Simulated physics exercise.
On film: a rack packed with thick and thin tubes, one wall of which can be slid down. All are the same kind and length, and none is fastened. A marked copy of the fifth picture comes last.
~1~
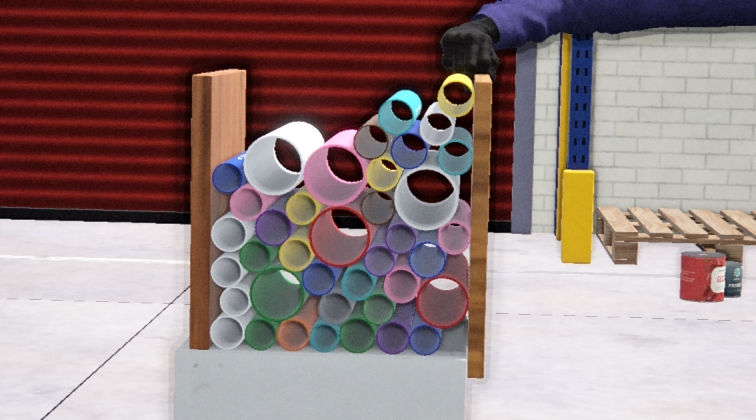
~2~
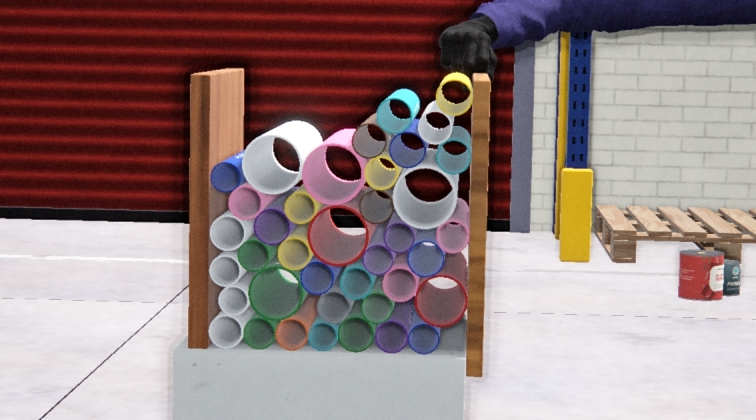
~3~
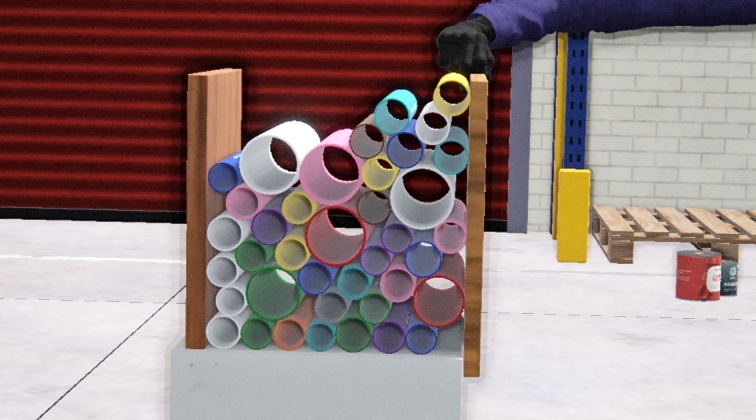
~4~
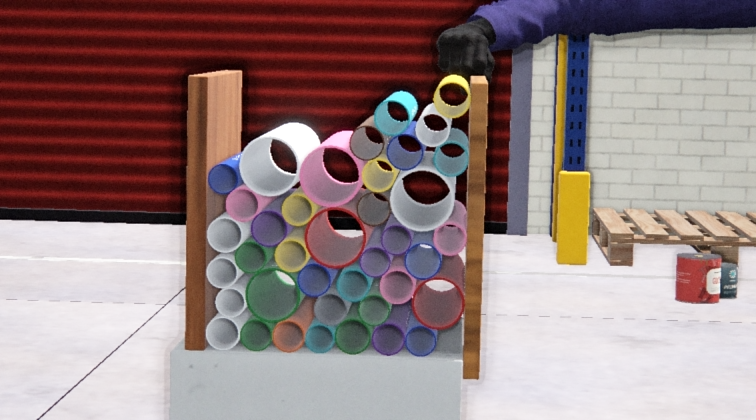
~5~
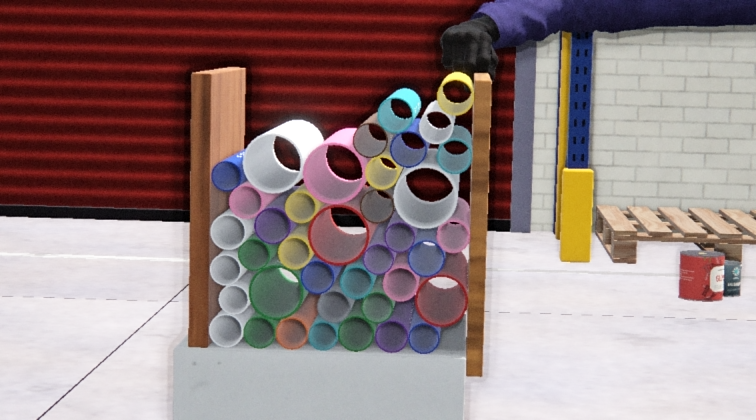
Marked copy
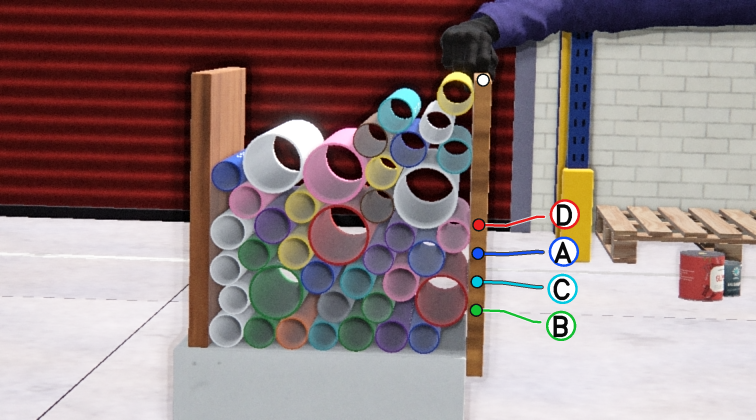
A rack packed with thick and thin tubes in white, pink, green, red, blue, purple, yellow and grey stands on a pale block between wooden side boards, heaped higher at the right. Seen from the front in a warehouse, it has a red shutter behind and a pallet and cans at right. A black-gloved hand stays by the right board's top, the tubes keep their arrangement, and the view shifts slightly.
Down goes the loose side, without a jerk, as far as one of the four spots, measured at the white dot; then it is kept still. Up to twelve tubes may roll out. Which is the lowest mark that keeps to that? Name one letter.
Slide it to B.
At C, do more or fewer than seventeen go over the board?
At C, fewer than seventeen.
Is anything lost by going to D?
Yes.
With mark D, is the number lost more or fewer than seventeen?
It loses fewer than seventeen.
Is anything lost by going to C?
Yes.
On the marked copy, A at (478, 253); B at (476, 310); C at (477, 282); D at (479, 225); the white dot at (483, 80).
With B. Early on, top of the board (472, 173).
Further on, top of the board (469, 275).
At the end, top of the board (468, 309), eleven out over the board.
As for the rest, A about eight out over the board; C eleven out over the board; D about four out over the board.
